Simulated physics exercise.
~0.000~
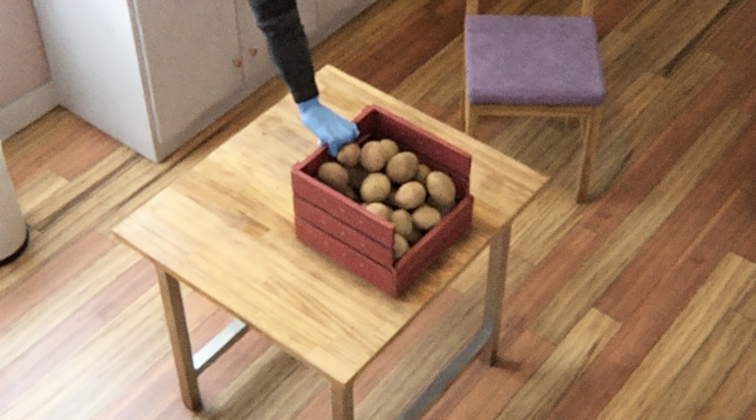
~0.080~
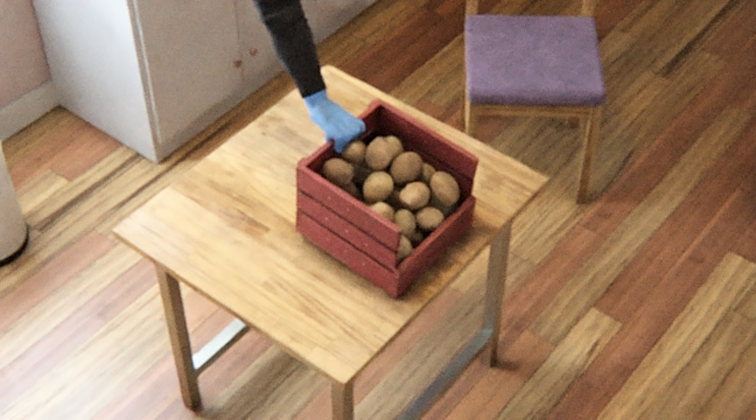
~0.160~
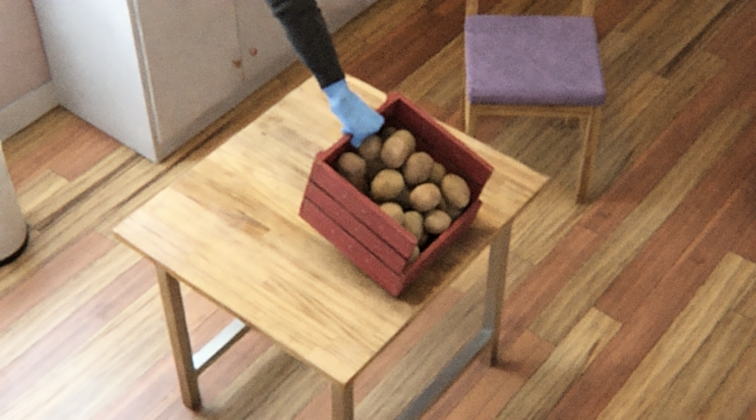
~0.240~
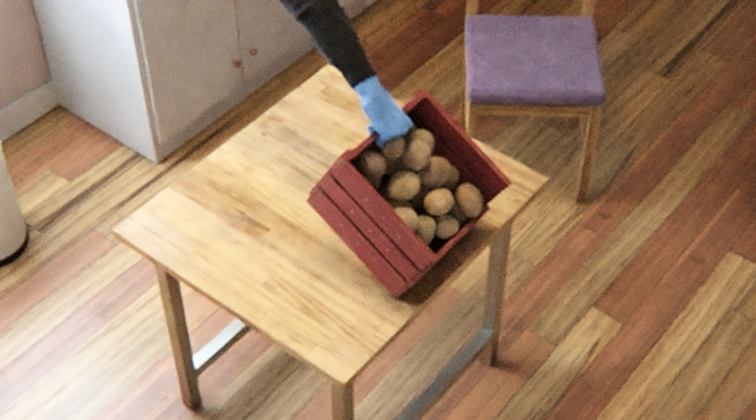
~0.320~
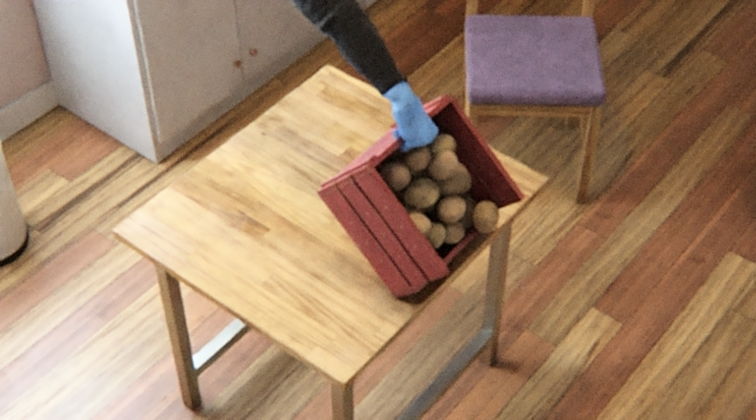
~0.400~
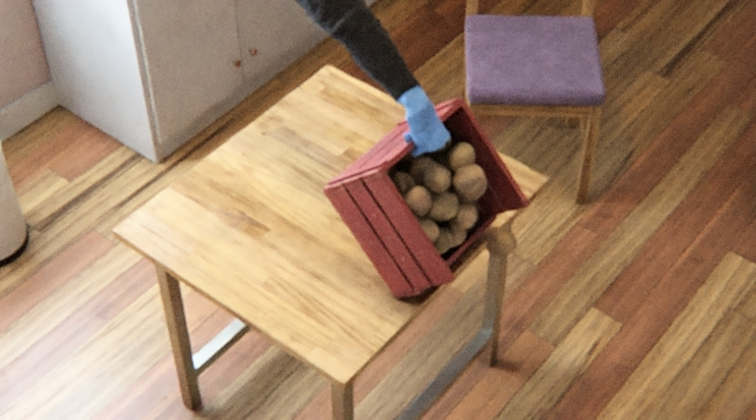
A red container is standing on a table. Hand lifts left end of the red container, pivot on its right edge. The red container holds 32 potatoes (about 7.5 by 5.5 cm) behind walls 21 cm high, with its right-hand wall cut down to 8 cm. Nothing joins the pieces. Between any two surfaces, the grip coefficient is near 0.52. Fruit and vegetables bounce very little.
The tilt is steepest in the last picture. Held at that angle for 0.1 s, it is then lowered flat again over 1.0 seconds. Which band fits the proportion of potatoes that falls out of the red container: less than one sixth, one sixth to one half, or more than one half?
It spills one sixth to one half.
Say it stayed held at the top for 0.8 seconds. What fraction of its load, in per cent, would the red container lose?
Then red container 40 per cent.
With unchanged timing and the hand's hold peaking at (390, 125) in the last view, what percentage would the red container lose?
Red container: 10 %.
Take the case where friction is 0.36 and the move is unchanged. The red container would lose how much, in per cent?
In that case the red container sheds 20 per cent of its load.
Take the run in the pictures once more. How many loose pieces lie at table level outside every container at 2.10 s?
Piece count: Roughly 0.
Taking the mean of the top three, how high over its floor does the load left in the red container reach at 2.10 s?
Some 13 centimetres up.
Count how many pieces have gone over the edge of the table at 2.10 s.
About 10.
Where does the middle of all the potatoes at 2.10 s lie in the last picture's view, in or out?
Middle: About (415, 226) px.
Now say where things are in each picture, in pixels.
In the first frame (each is followed by its nearest rim corner in this view), red container, (394, 227); 0° from level; none out.
Red container, (400, 231); 5° from level, in the second frame.
Red container, (417, 242); 16° from level, in the third frame.
Red container, (435, 258); 30° from level, in the fourth frame.
Red container, (449, 274); 41° from level, in the fifth frame.
Red container, (455, 281); 46° from level; 1 out, the lowest potato at (502, 244), in the sixth frame.
After 0.67 s, tilt 42°; red container 24 in, 8 out.
After 1.01 s, tilt 22°; red container 23 in, 9 out.
After 1.49 s, tilt 0°; red container 22 in, 10 out.
Outcome (at 2.10 s), red container 22 in, 10 out. Asked share, 10 of 32, 31 per cent.
